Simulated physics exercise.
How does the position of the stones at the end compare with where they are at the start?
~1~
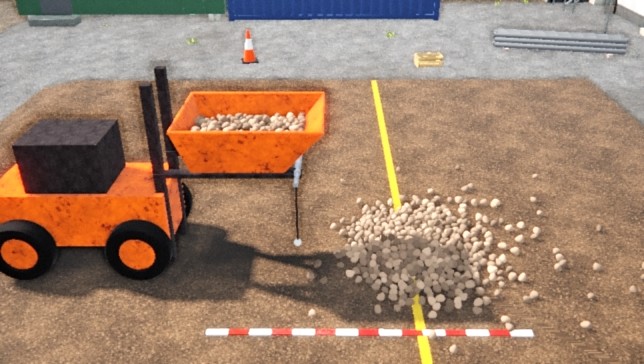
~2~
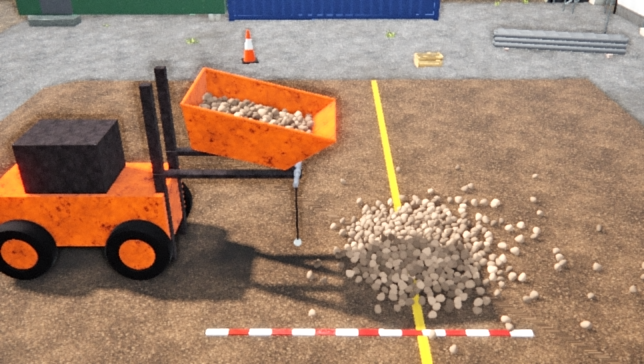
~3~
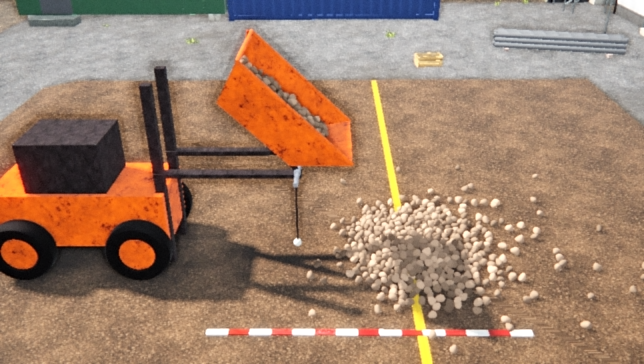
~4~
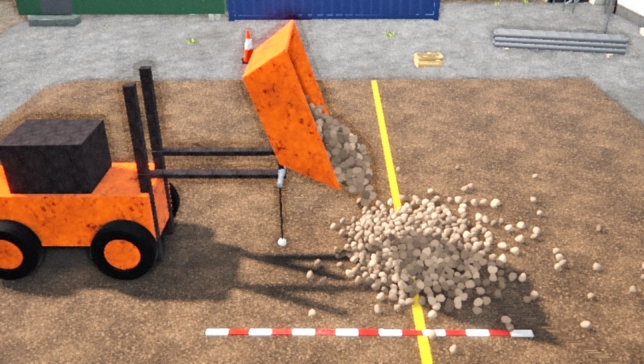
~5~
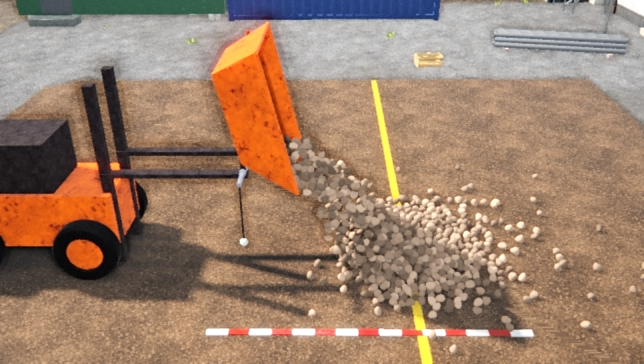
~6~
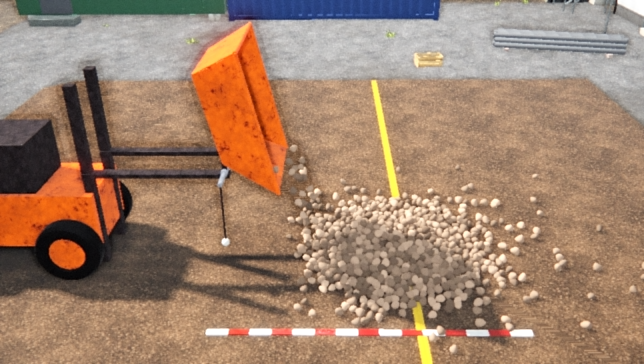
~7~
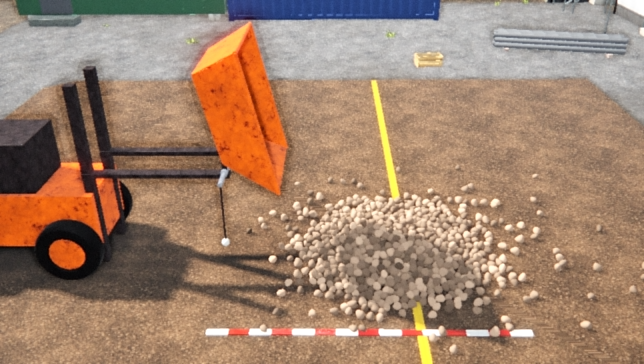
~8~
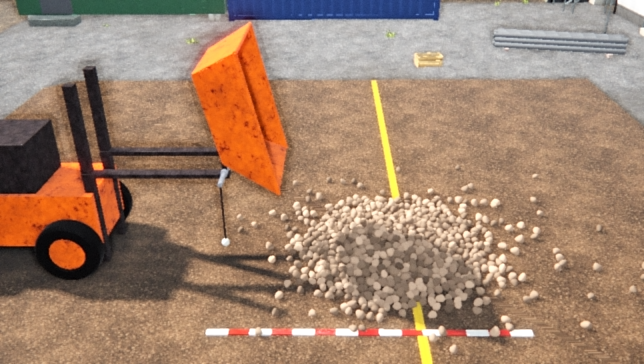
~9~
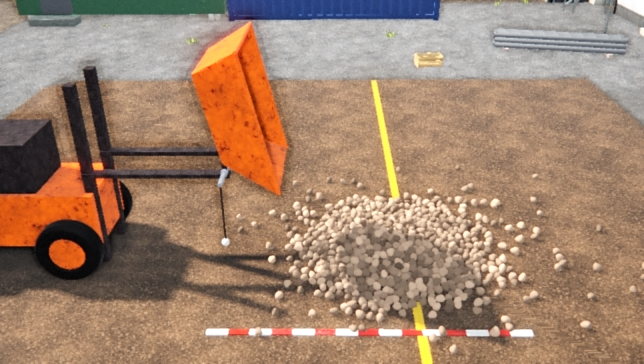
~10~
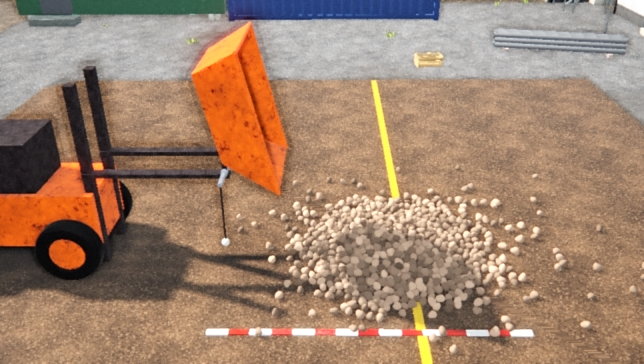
At the start some of the stones are up in the raised skip and the rest lie in a heap on the ground, while at the end they all lie on the ground in one wider heap, so as a whole they sit lower and a little further right.
